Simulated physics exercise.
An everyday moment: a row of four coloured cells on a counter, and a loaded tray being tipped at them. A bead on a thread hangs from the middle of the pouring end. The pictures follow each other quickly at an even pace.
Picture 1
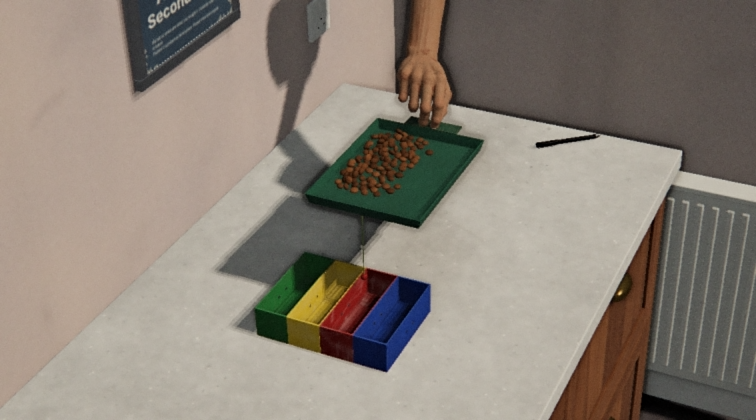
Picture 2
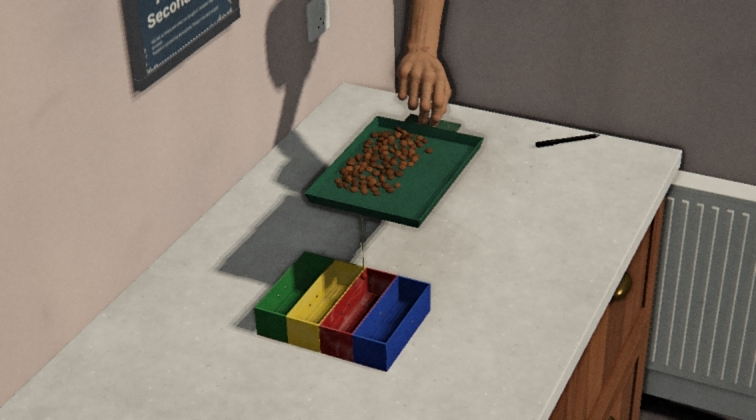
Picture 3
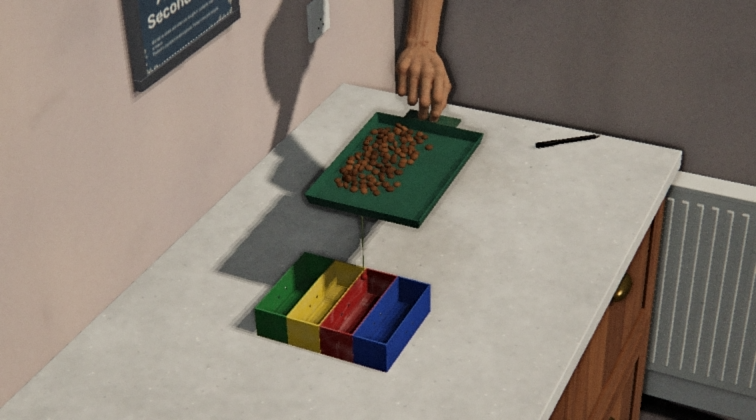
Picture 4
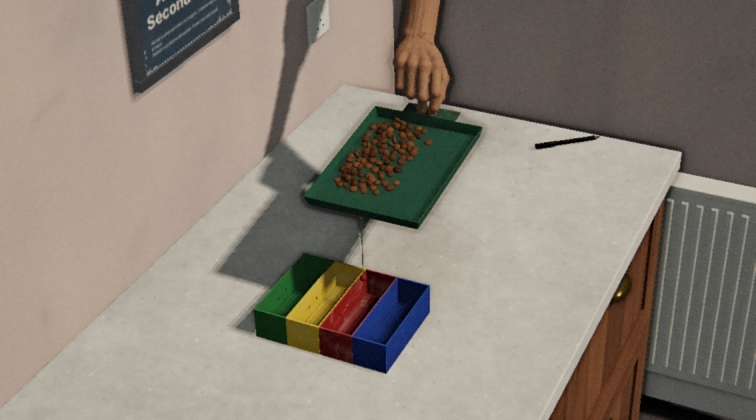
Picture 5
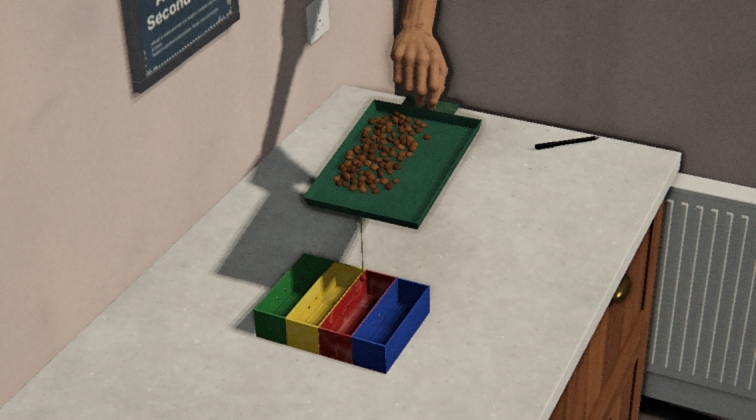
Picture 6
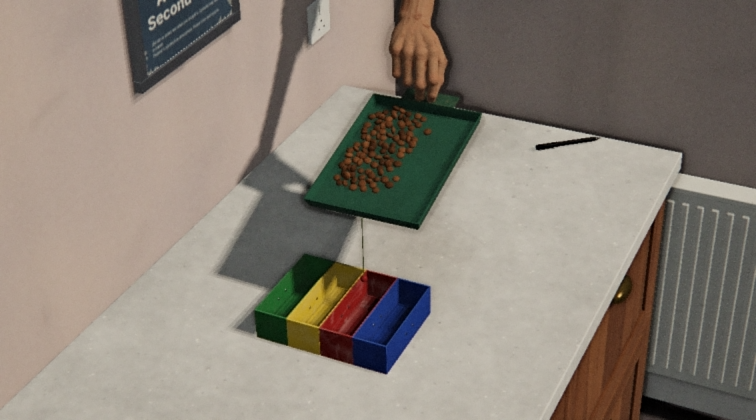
Green tray of brown kibble tilting slightly as a hand raises its far end above green, yellow, red and blue compartments.
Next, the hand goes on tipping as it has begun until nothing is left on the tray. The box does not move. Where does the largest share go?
The yellow one ends fullest.
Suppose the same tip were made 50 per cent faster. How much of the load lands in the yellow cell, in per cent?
Near 40 %.
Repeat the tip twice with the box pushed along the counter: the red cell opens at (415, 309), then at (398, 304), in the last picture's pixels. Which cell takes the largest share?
One: Green. Two: Green.
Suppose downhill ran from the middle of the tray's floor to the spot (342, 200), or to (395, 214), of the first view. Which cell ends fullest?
In turn: The cell in green; that blue cell.
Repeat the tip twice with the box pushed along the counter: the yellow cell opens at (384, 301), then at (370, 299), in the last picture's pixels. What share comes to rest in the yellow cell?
About 10 and 20 per cent.
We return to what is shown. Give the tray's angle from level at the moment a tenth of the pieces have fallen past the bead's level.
At about 65°.
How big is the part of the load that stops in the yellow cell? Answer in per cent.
It comes to 50 per cent or so.
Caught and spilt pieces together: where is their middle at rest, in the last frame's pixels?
Close to (323, 323).
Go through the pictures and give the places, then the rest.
Corners of the pouring end at (309, 193) and (418, 218), level; middle of the load at (383, 159), bits of dog kibble; bead on its thread at (364, 277); green cell at (272, 323); yellow cell at (304, 332); red cell at (337, 341); blue cell at (370, 351), in the first picture.
Corners of the pouring end at (309, 192) and (418, 218), level; middle of the load at (375, 158), in the second picture.
Corners of the pouring end at (309, 193) and (418, 219), tipped barely, level across its low end; middle of the load at (375, 156), in the third picture.
Corners of the pouring end at (308, 195) and (417, 220), tipped a little, level across its low end; middle of the load at (374, 153), in the fourth picture.
Corners of the pouring end at (307, 196) and (416, 220), tipped a little, level across its low end; middle of the load at (373, 149), in the fifth picture.
Corners of the pouring end at (308, 197) and (417, 221), tipped a little, level across its low end; middle of the load at (373, 146); green cell at (272, 325); yellow cell at (304, 334); red cell at (336, 343); blue cell at (370, 353), in the sixth picture.
Soon after the last picture, tray tipped steeply; nearly all on the tray; a small part falling or outside the box.
A little later, tray tipped right over; about half on the tray; about a quarter in the yellow cell; a small part in the red cell; a small part in the green cell; a stray few in the blue cell; a stray few falling or outside the box.
Later still, tray tipped past a quarter turn; about half in the yellow cell; about a quarter in the green cell; about a quarter in the red cell; a stray few in the blue cell; a stray few falling or outside the box.
At rest, tray tipped past a quarter turn; about half in the yellow cell; about a quarter in the green cell; about a quarter in the red cell; a stray few in the blue cell; a stray few outside the box.
